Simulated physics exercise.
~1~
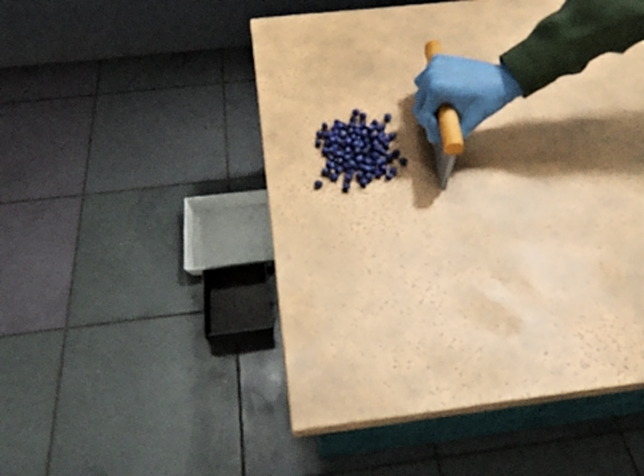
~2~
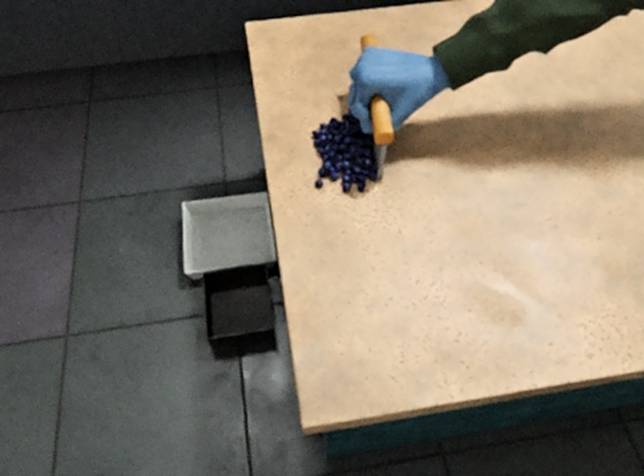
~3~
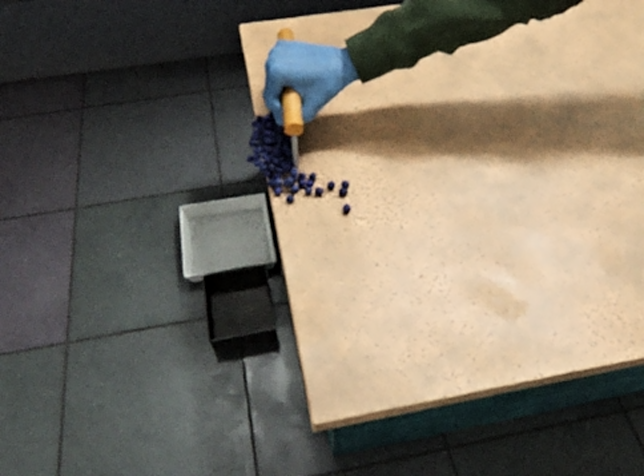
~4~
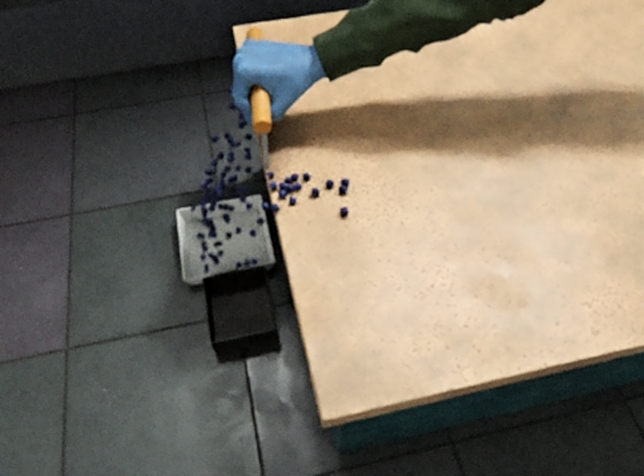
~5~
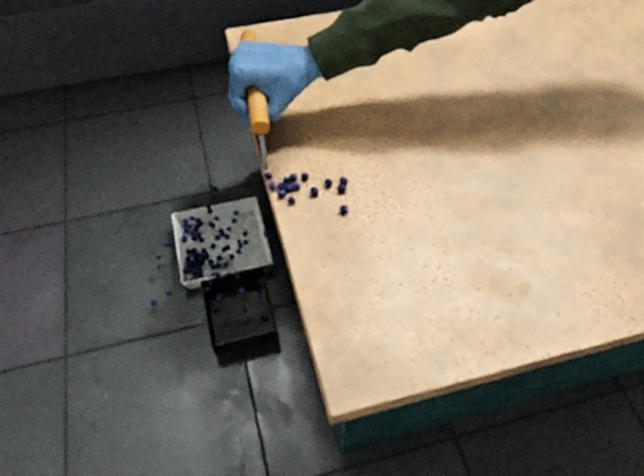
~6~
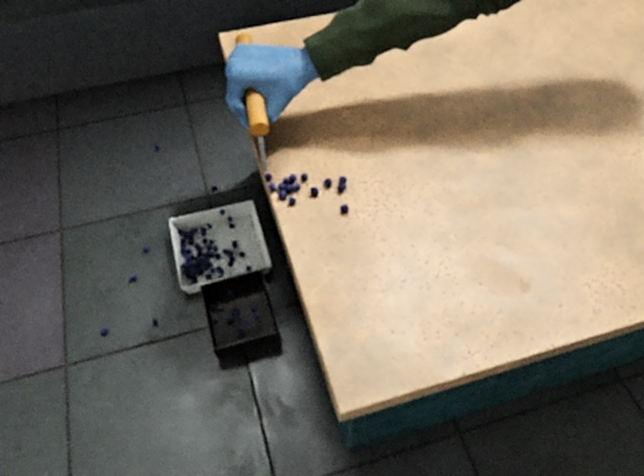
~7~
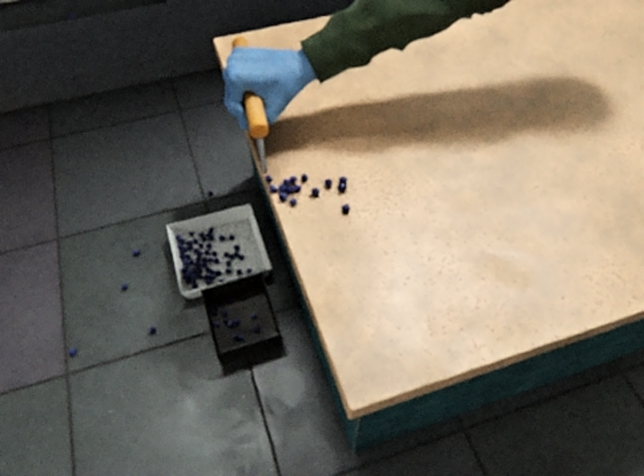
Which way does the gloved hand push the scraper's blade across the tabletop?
The blade moves to the left, toward the edge of the table above the tins.
